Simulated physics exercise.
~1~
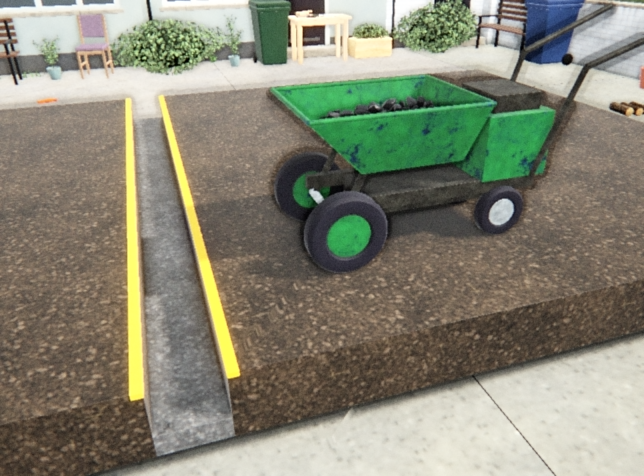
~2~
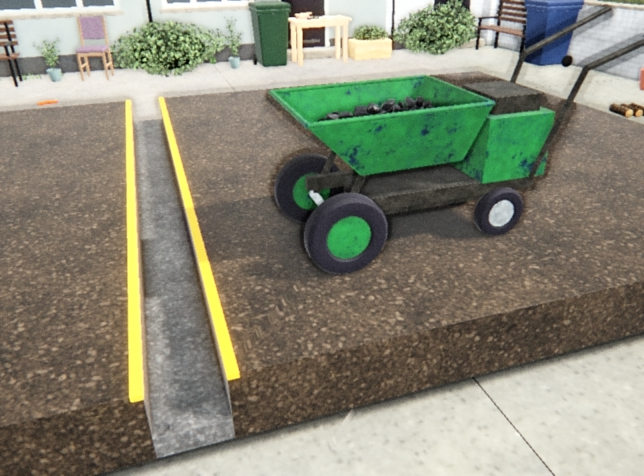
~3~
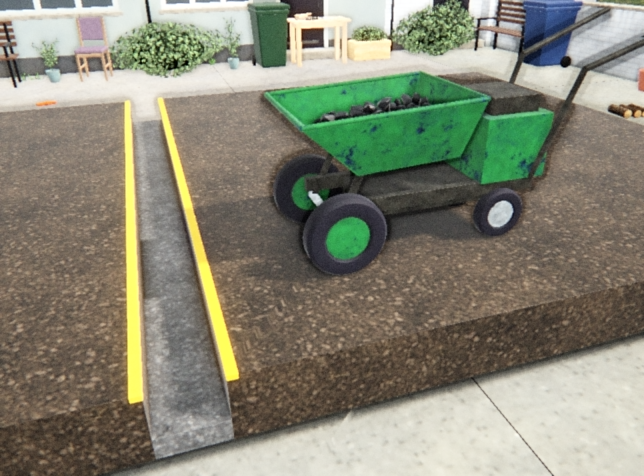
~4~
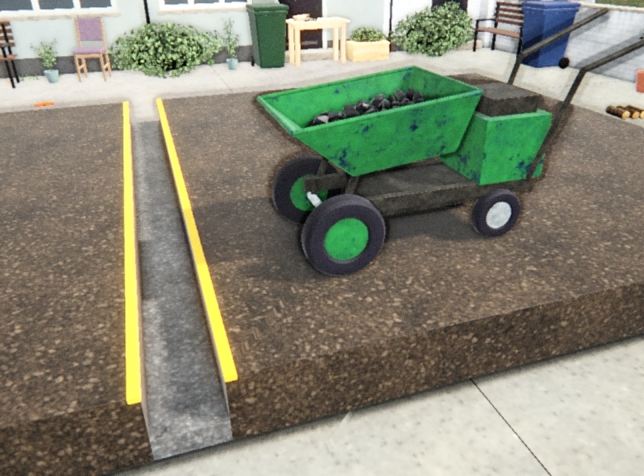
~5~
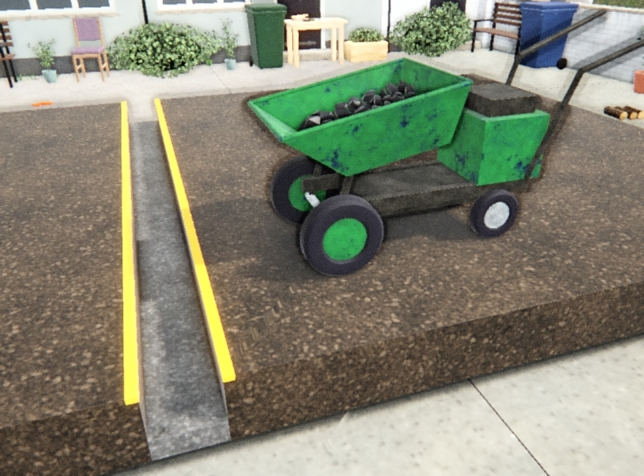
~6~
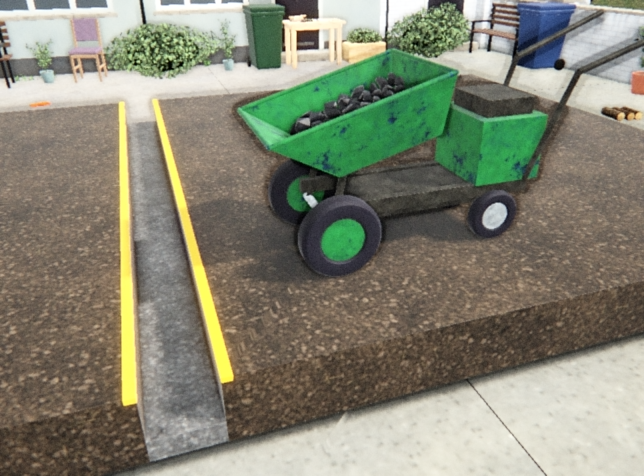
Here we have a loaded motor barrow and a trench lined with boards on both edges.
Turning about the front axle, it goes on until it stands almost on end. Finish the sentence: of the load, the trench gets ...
... most of it.
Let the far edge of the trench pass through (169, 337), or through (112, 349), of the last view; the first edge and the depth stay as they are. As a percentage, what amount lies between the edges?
Well, it'd be something like 70 per cent the first time and 100 per cent the second.
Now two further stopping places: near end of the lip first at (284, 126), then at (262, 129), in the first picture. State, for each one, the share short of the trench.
About 0 %, then 0 %.
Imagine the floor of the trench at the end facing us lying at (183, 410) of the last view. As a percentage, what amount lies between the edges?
Close to 80 per cent, I reckon.
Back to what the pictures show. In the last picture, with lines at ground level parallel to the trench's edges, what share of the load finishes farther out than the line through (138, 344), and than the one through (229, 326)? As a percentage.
Close to 0 and 100 per cent respectively.
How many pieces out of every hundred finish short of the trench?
I'd say around 5 per cent of the load.
Shortly afterwards, skip tipped steeply; the whole lot in the skip.
Next, skip tipped right over; near two thirds in the skip; a little short of the trench; near a third in or heaped over the trench.
Some moments later, skip tipped right over; only a few in the skip; a little short of the trench; all but a few in or heaped over the trench; only a few beyond it.
In the end, skip tipped right over; a little short of the trench; all but a few in or heaped over the trench; only a few beyond it.
